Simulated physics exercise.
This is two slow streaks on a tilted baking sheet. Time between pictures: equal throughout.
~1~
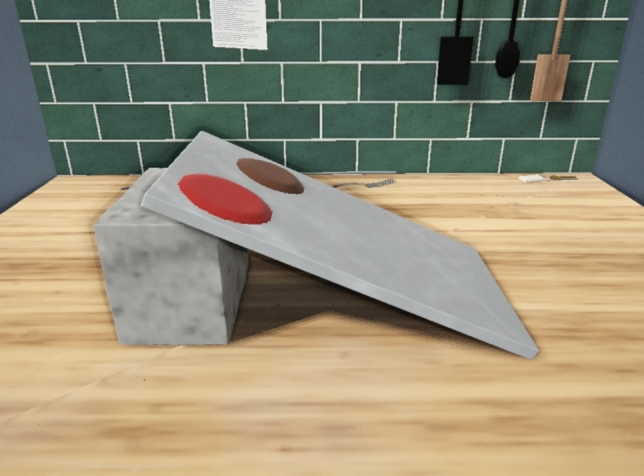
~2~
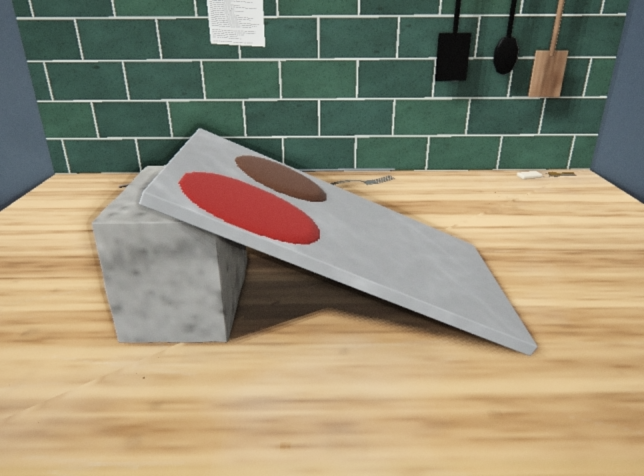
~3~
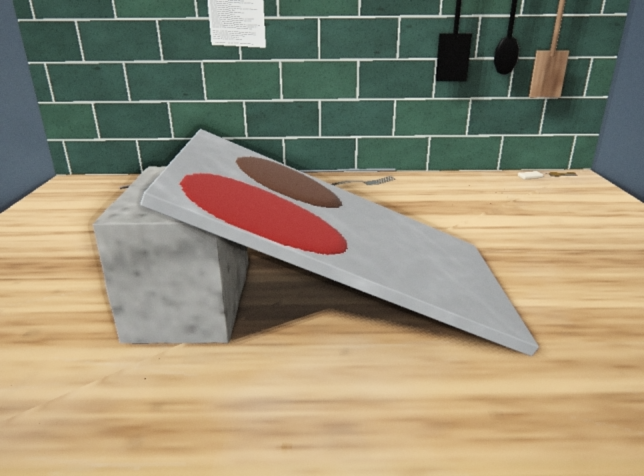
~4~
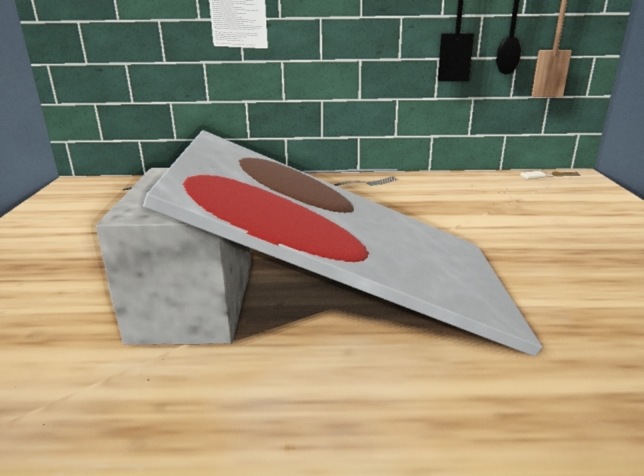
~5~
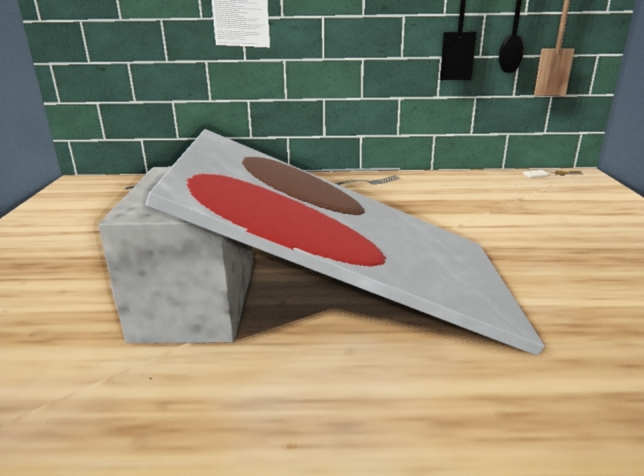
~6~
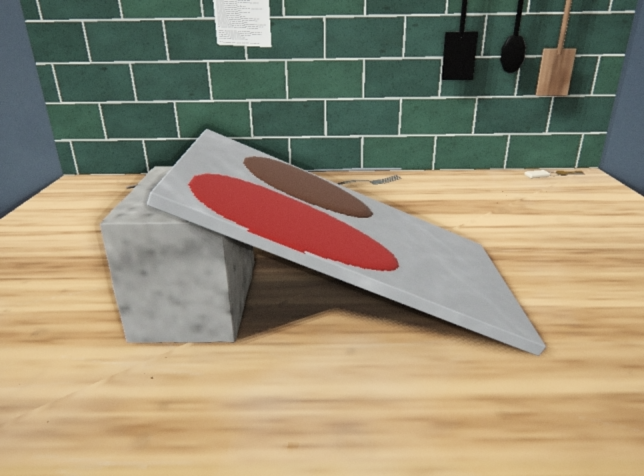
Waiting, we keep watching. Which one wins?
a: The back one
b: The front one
The front one (b).
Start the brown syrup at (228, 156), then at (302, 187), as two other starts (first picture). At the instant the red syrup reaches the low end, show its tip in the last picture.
Roughly (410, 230), then (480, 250) for the other start.
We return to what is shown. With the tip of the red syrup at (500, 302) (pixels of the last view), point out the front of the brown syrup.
Around (431, 236).
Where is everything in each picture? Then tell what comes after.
Tip of the red syrup a quarter of the way down; tip of the brown syrup (293, 184) a quarter of the way down, in the first frame.
Tip of the red syrup (310, 228) half way down; tip of the brown syrup half way down, in the second frame.
Tip of the red syrup half way down; tip of the brown syrup (334, 199) half way down, in the third frame.
Tip of the red syrup (357, 247) half way down; tip of the brown syrup half way down, in the fourth frame.
Tip of the red syrup half way down; tip of the brown syrup (357, 206) half way down, in the fifth frame.
Tip of the red syrup (390, 258) half way down; tip of the brown syrup half way down, in the sixth frame.
Next, the red syrup is three quarters of the way down; the brown syrup is three quarters of the way down.
After that, the red syrup is close to the edge; the brown syrup is three quarters of the way down.
Finally, the red syrup is at the low edge; the brown syrup is three quarters of the way down.
